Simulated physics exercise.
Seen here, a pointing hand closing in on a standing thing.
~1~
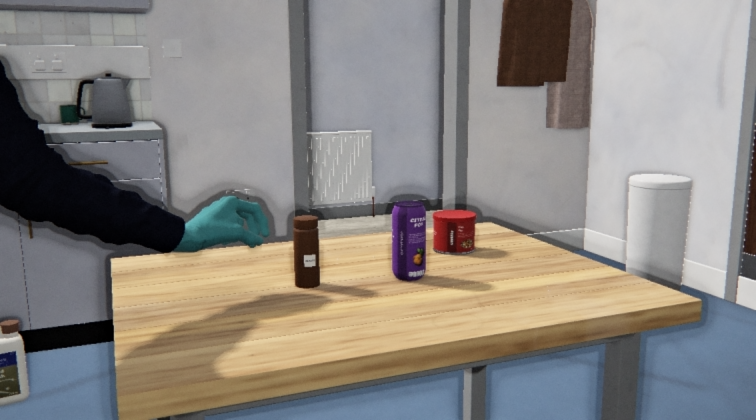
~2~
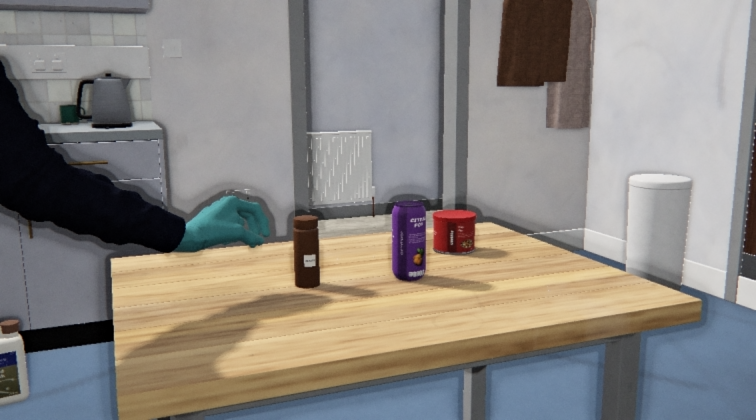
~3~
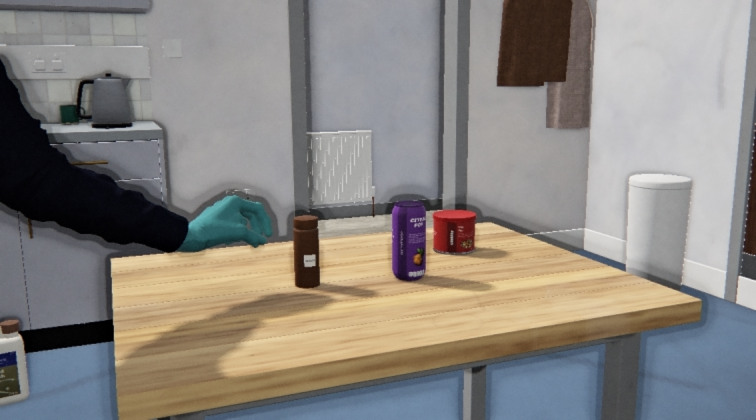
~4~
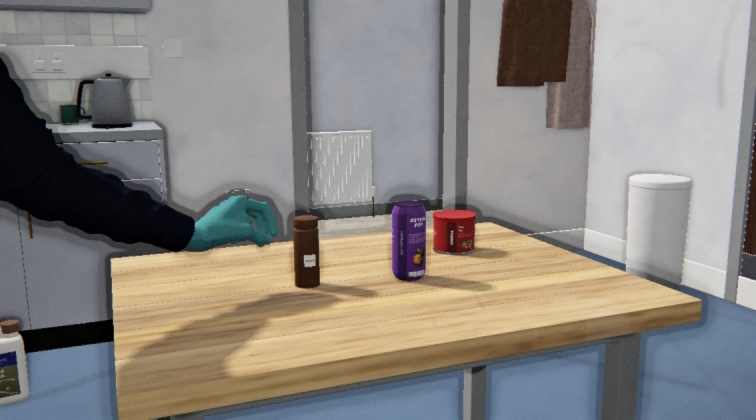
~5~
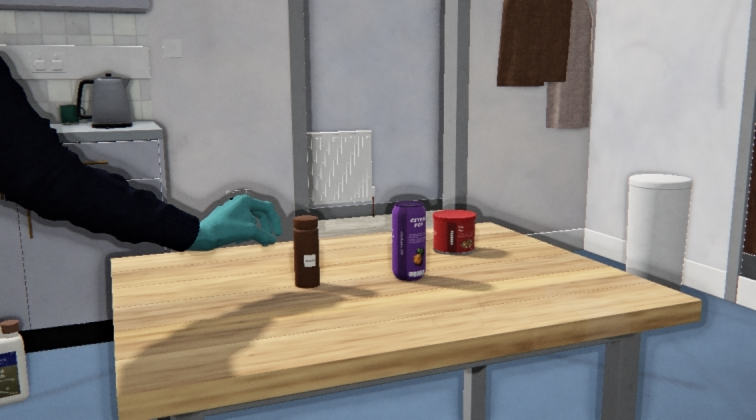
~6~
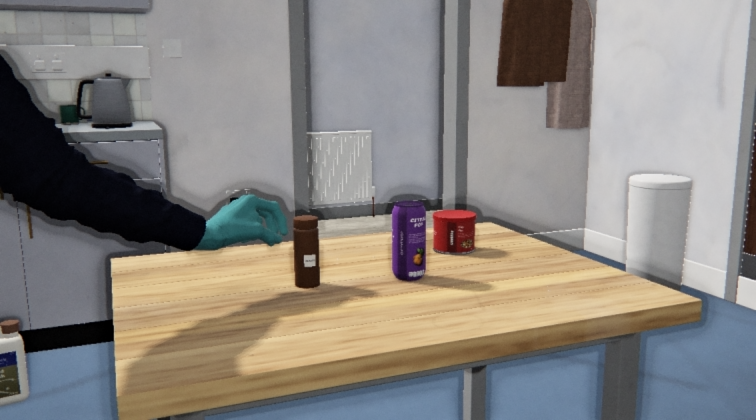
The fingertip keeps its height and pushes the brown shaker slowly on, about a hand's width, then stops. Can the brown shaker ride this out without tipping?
The brown shaker topples.
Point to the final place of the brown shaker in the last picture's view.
At about (354, 265).
Then, 0.50 s later than the last frame, brown shaker tilted by 32° near (326, 248).
Then, 0.70 s later than the last frame, brown shaker on its side near (357, 264).
Then, 1.80 s later than the last frame, brown shaker resting near (355, 265).
When it is over, lying over on the table, brown shaker. End places, in pixels of the last picture, brown shaker near (354, 265).
